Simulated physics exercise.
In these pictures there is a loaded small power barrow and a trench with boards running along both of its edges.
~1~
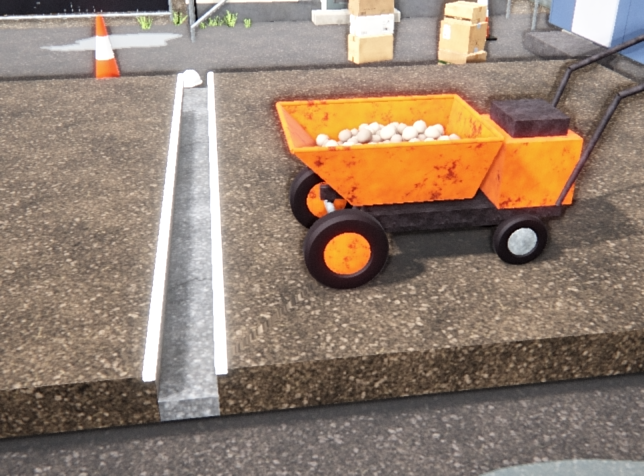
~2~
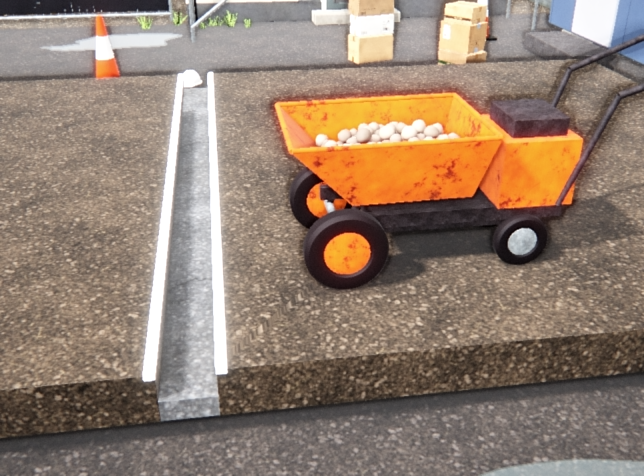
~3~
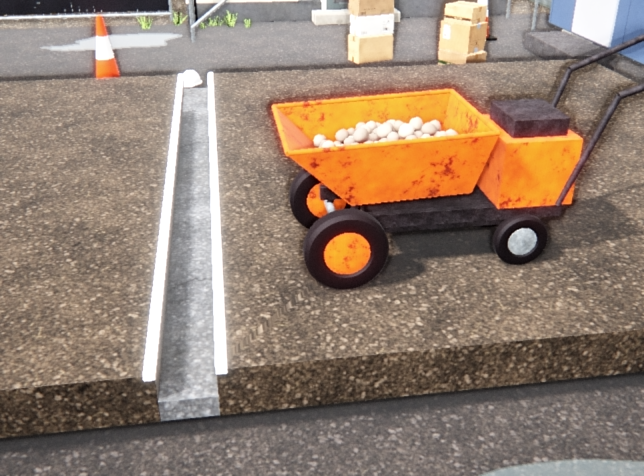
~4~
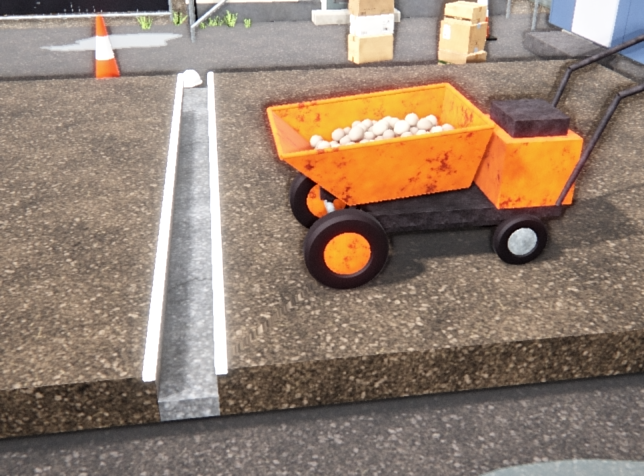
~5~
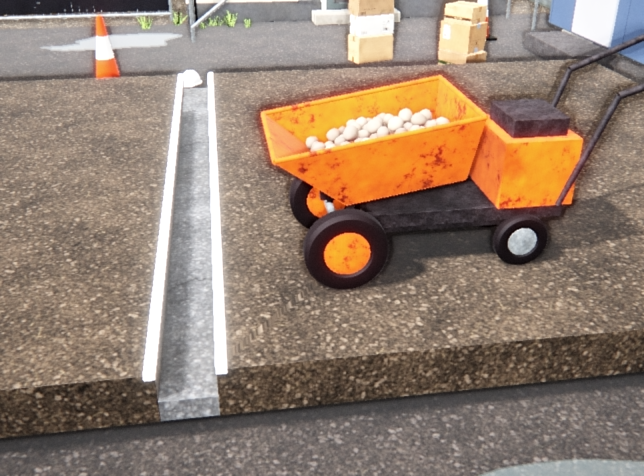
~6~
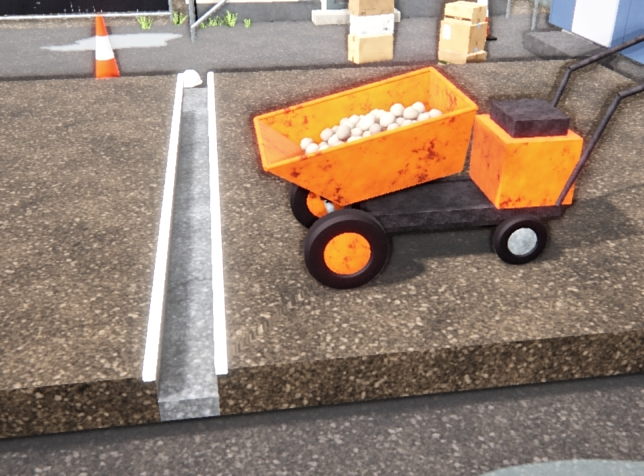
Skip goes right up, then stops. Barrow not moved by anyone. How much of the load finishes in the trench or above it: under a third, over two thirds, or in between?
Over two thirds.
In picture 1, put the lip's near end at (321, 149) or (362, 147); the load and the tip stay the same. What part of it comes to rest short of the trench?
It comes out near 20 in a hundred for the first and near 50 in a hundred for the second.
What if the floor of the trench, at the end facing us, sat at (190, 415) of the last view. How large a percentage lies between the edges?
I'd put it at about 90 in a hundred.
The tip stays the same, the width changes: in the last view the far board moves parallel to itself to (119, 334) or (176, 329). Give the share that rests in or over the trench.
100 %, then 50 %.
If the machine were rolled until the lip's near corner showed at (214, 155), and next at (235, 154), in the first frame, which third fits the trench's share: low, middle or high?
Well, for the first stop the answer is under a third, and for the second it is under a third.
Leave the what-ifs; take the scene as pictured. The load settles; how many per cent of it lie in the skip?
That comes to about 5 per cent or so.
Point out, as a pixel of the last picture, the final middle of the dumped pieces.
I'd say the middle ends up at about (190, 272).
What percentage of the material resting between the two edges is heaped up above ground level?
25 per cent, near enough.
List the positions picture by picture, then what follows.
The first picture shows lip of the skip at (294, 151), level; top of the load at (397, 141), river pebbles; first edge of the trench at (220, 325); far edge at (153, 331), the trench under half as wide as the skip, and about half as deep as wide.
The second picture shows lip of the skip at (292, 152), level; top of the load at (396, 141).
The third picture shows lip of the skip at (288, 154), tipped barely; top of the load at (399, 141).
The fourth picture shows lip of the skip at (282, 157), tipped barely; top of the load at (402, 127).
The fifth picture shows lip of the skip at (275, 162), tipped a little; top of the load at (408, 129).
The sixth picture shows lip of the skip at (267, 168), tipped a little; top of the load at (401, 124); first edge of the trench at (220, 325); far edge at (153, 331).
Soon after the last picture, skip tipped steeply; all in the skip.
A little later, skip tipped steeply; most in the skip; a stray few short of the trench; about a quarter in or heaped over the trench; a stray few falling.
Later still, skip tipped right over; a small part in the skip; a small part short of the trench; most in or heaped over the trench; a small part beyond it.
At rest, skip tipped right over; a small part in the skip; a small part short of the trench; most in or heaped over the trench; a small part beyond it.
